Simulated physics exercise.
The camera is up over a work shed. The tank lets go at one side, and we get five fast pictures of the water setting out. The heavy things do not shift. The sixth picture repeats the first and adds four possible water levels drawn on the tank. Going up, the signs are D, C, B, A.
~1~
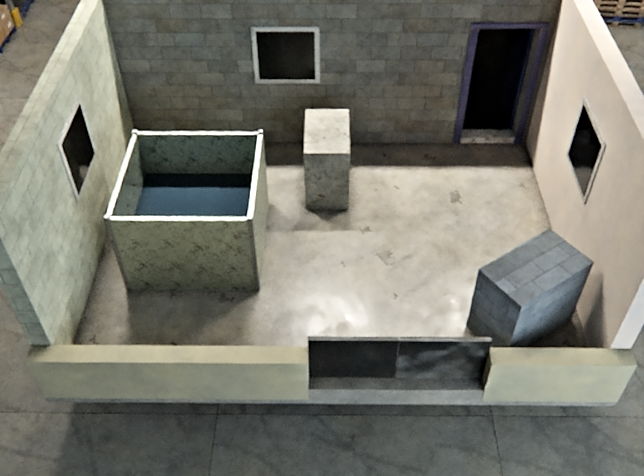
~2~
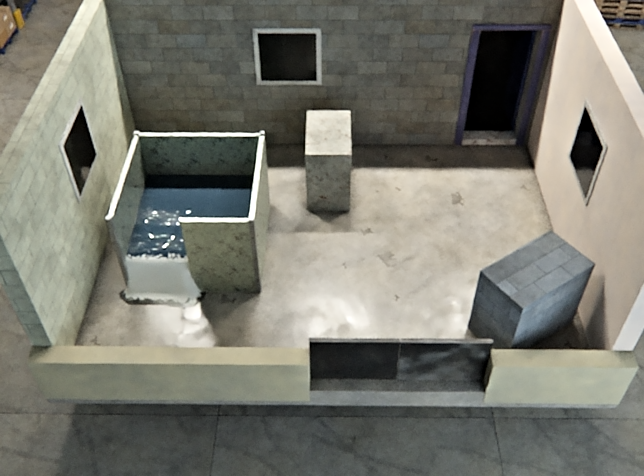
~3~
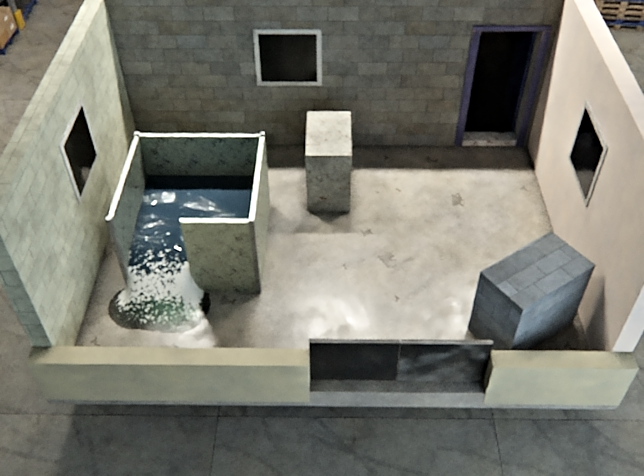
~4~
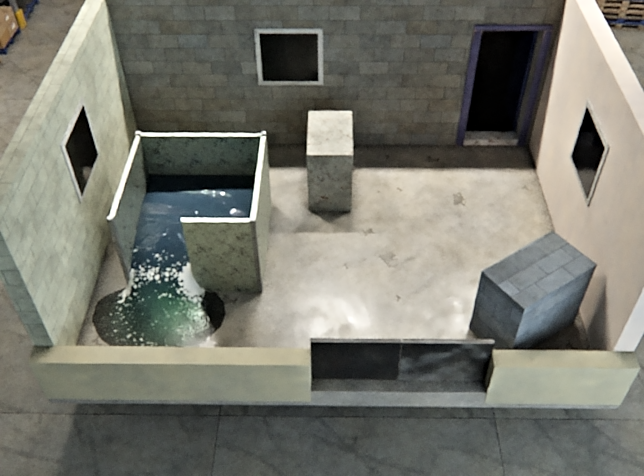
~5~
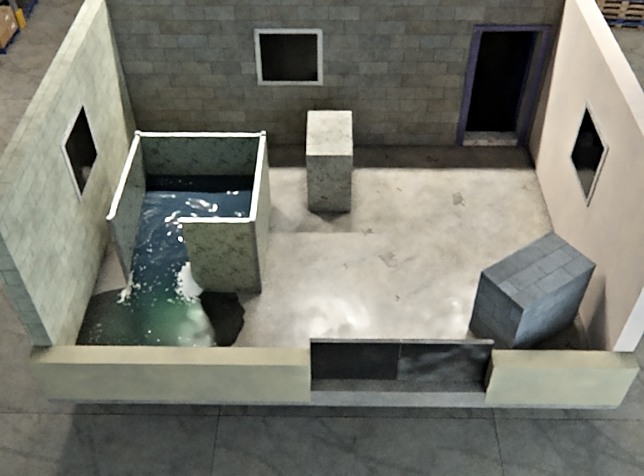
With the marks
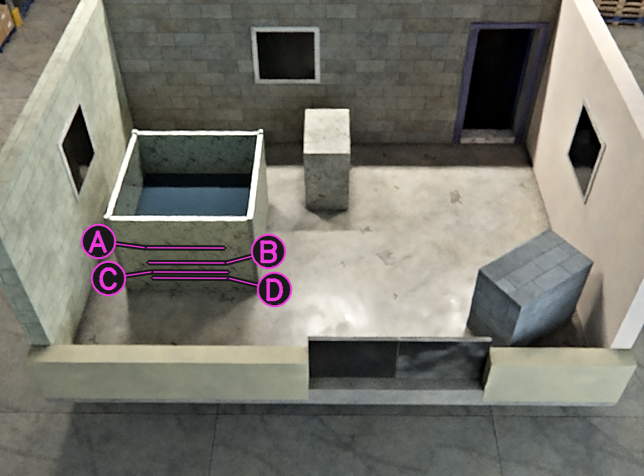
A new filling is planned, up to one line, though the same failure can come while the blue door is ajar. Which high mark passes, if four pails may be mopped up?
Choose B.
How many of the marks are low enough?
Three.
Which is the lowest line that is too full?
That would be A.
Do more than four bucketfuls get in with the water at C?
No, that is safe.
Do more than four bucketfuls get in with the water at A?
Yes.
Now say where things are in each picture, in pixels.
Water in the tank at rest, its middle at (196, 212); foot of the blue doorway at (487, 143); shut gate at (398, 344).
Water covers 1 % of the ground and shows as far out as (126, 296).
Water covers 3 % of the ground and shows as far out as (189, 317).
Water covers 5 % of the ground and shows as far out as (214, 314).
Water covers 9 % of the ground and shows as far out as (92, 309).
On the marked copy, A at (184, 247); B at (187, 262); C at (189, 272); D at (190, 278); from the bottom up D, C, B, A.
If A is chosen, about 10 bucketfuls get in.
If B is chosen, a splash gets over, under a bucket.
If C is chosen, nothing gets over.
If D is chosen, nothing gets over.
